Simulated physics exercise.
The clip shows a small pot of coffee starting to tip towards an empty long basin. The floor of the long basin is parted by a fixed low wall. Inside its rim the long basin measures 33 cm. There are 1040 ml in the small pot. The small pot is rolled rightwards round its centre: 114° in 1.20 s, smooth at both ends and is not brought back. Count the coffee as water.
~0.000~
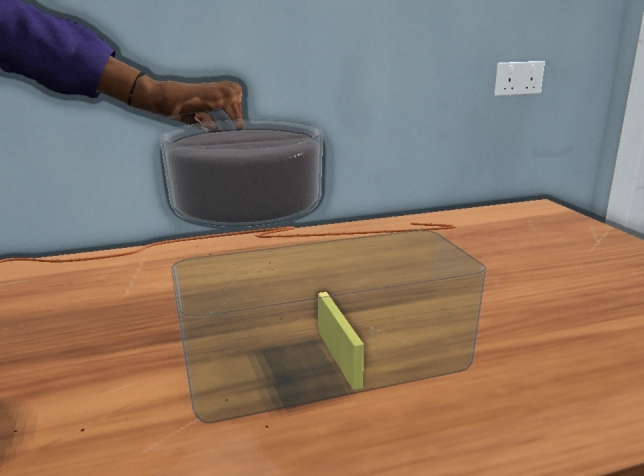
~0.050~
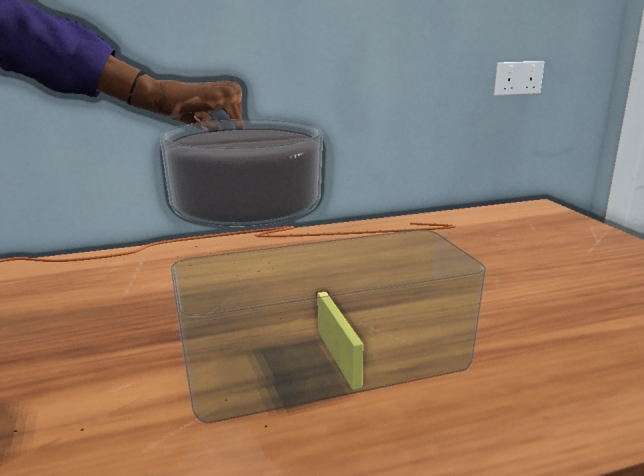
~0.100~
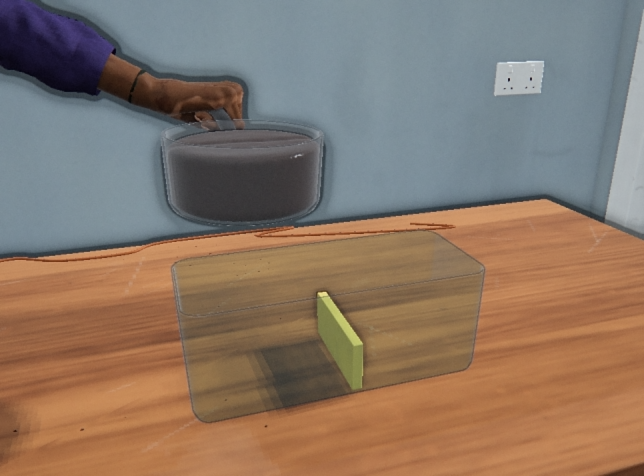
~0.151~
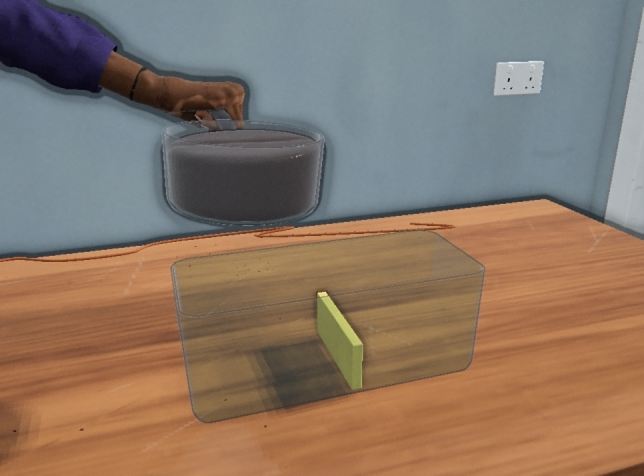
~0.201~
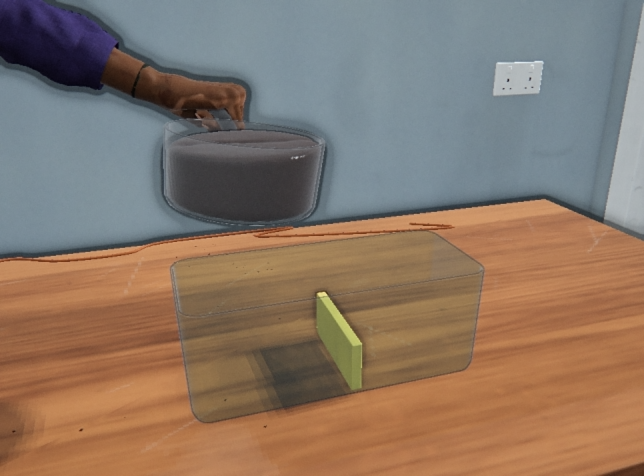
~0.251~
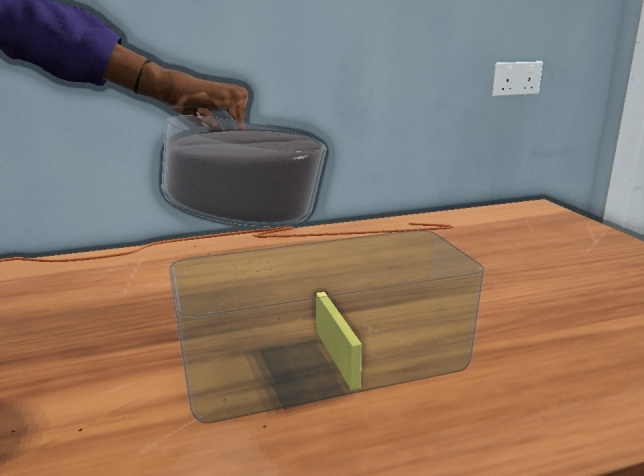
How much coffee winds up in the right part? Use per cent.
Roughly 76 per cent is past the wall.
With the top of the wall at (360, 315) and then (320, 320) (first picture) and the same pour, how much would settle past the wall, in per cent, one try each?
First 60, then 85 per cent.
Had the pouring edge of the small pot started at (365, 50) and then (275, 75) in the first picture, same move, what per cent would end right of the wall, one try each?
In turn about 80 and 60 per cent.
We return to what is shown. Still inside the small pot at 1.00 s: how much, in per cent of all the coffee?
Near 5 in a hundred.
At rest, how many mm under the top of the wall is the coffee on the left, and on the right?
Left about 48 mm, right about 16 mm.
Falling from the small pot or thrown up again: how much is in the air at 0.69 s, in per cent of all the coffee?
Some 32 per cent.
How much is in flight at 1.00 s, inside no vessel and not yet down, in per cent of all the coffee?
Near 5 in a hundred.
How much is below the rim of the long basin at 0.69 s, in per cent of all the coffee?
About 24 per cent.
After 0.69 s the tilt is 70° and 44 per cent is still to pour, 1 is left of the wall and 23 right of it.
After 1.00 s the tilt is 107° and 5 per cent is still to pour, 14 is left of the wall and 76 right of it.
After 1.34 s the tilt is 114° and 0 per cent is still to pour, 24 is left of the wall and 76 right of it.
After 1.70 s the tilt is 114° and 0 per cent is still to pour, 24 is left of the wall and 76 right of it.
In the end 24 per cent lies left of the wall, 76 right of it and 0 outside.
